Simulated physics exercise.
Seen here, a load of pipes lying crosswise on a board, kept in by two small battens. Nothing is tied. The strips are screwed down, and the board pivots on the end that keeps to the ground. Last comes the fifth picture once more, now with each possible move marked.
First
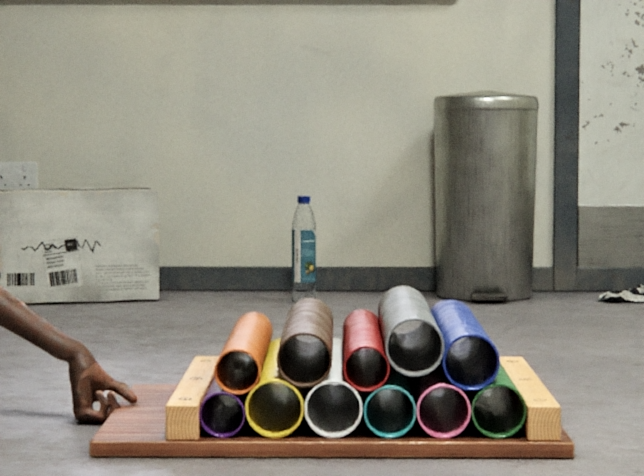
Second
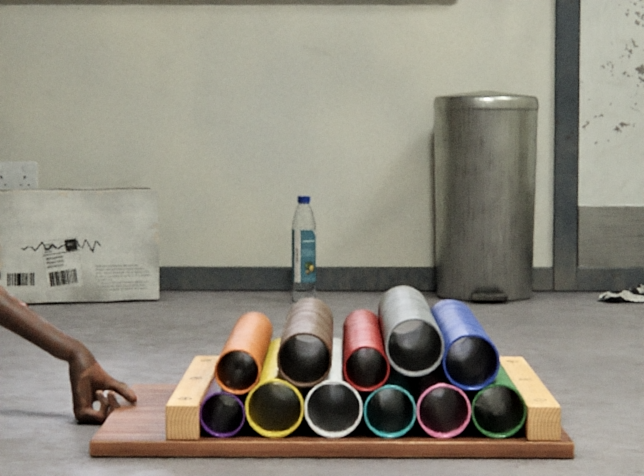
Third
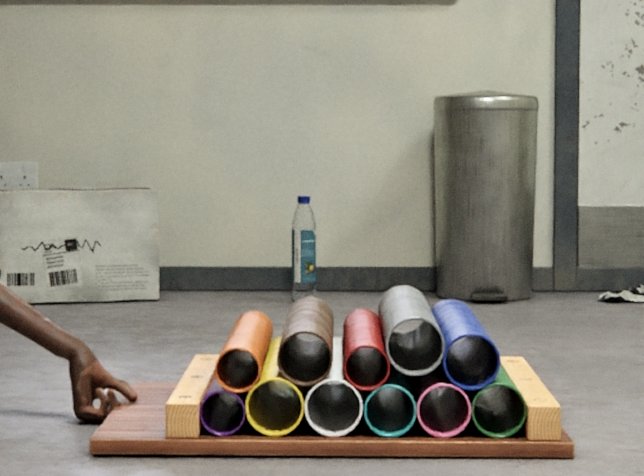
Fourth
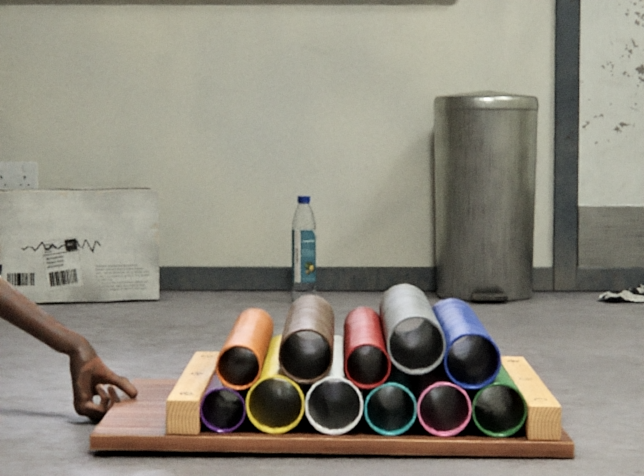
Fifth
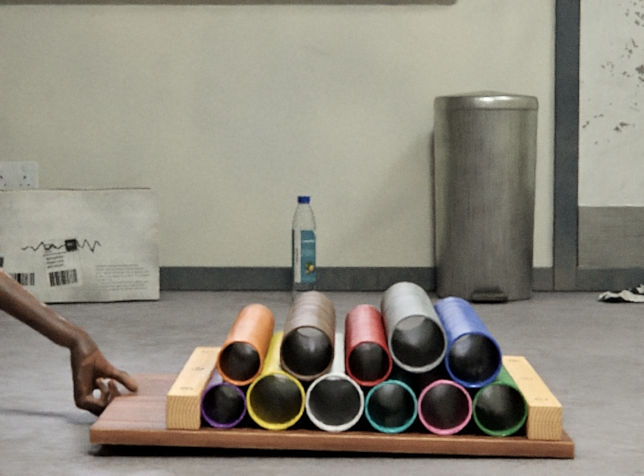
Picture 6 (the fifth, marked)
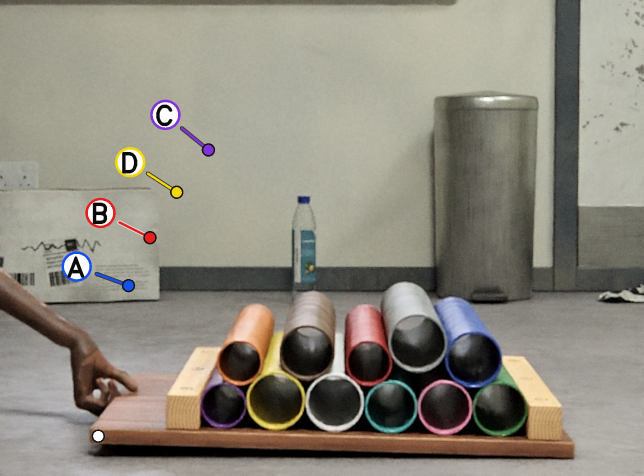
Brightly rimmed pipes in orange, brown, red, grey, blue, purple, yellow, white, teal, pink and green lie in two rows between pale wooden battens on a reddish-brown board, seen end-on from near floor level. Behind them on the grey floor stand a white box, a blue-capped bottle and a metal bin. A hand at left slightly raises the board's left end, while the camera stays still.
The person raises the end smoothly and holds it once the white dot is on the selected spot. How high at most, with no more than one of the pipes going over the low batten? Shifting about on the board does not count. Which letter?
No higher than A.
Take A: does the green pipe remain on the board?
Yes.
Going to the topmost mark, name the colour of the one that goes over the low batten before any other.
It is the blue one.
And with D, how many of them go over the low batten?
At D the number is four.
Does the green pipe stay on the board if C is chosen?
The green pipe: Yes.
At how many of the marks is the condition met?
One of the four.
On the copy, A at (129, 286); B at (150, 237); C at (208, 150); D at (177, 192); the white dot at (98, 436).
On A. First, board at 14°.
Then, board at 20°.
Finally, board at 20°, none over the low batten.
By contrast, B two over the low batten (blue, grey); C four over the low batten (red, blue, brown, grey); D four over the low batten (red, blue, brown, grey).
